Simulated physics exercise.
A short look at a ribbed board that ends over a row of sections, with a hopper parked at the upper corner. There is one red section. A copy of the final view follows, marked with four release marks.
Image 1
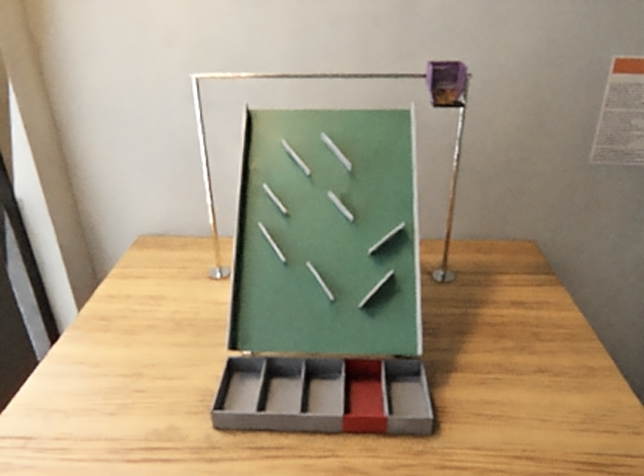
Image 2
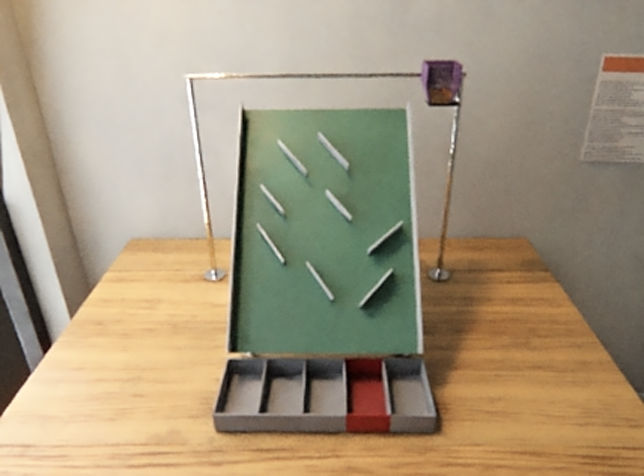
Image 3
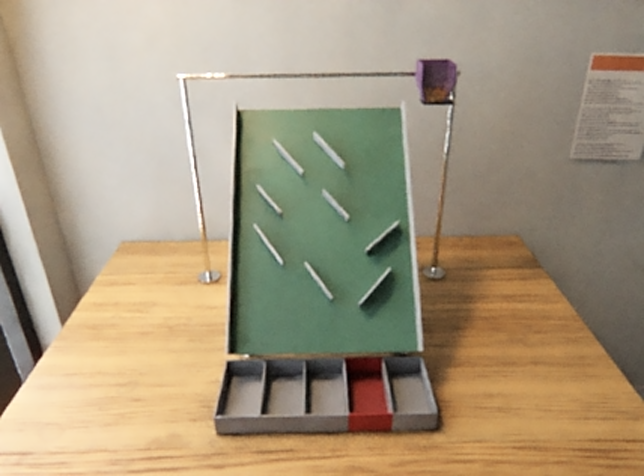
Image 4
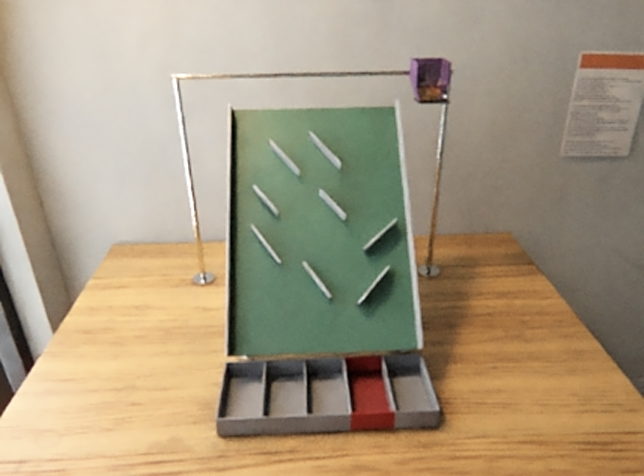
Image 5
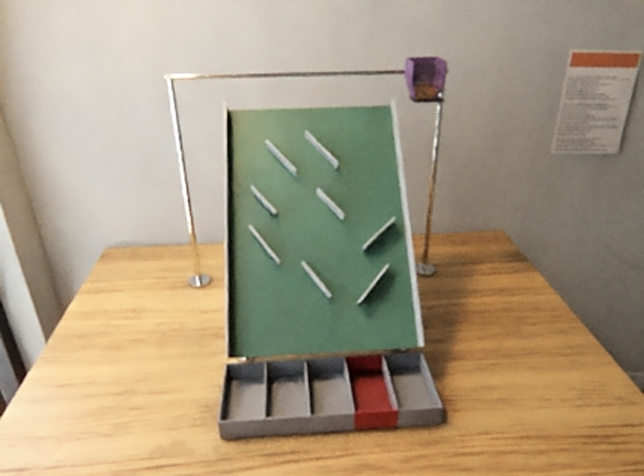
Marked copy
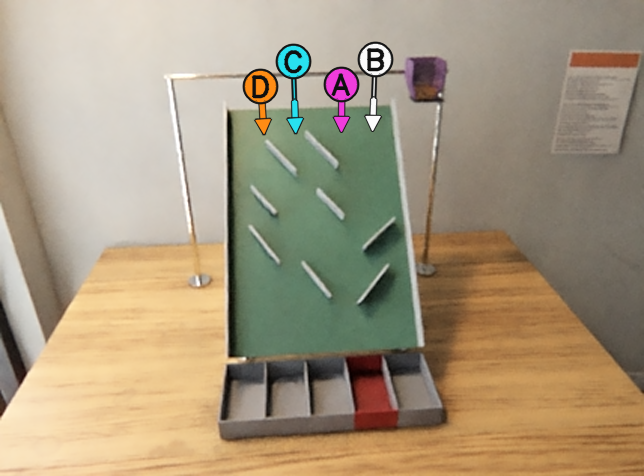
Only the viewpoint moves, drifting slightly around a green board with slanted ribs above a row of five sections, one of them red, while a small purple hopper stays at the upper right on a metal frame.
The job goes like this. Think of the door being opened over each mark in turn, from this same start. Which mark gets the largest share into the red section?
Mark C does it best.
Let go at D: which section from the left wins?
It is the fourth one.
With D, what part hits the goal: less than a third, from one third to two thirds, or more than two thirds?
From one third to two thirds.
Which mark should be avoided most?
The answer is B.
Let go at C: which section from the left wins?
The fourth.
On the marked copy, mark A meets the board at (341, 126); mark B meets the board at (372, 125); mark C meets the board at (295, 127); mark D meets the board at (263, 128).
Choosing A, about half in the red section, about half in other sections.
Choosing B, about a quarter in the red section, most in other sections.
Choosing C, most in the red section, about a quarter in other sections.
Choosing D, about half in the red section, about half in other sections, a stray few outside the box.
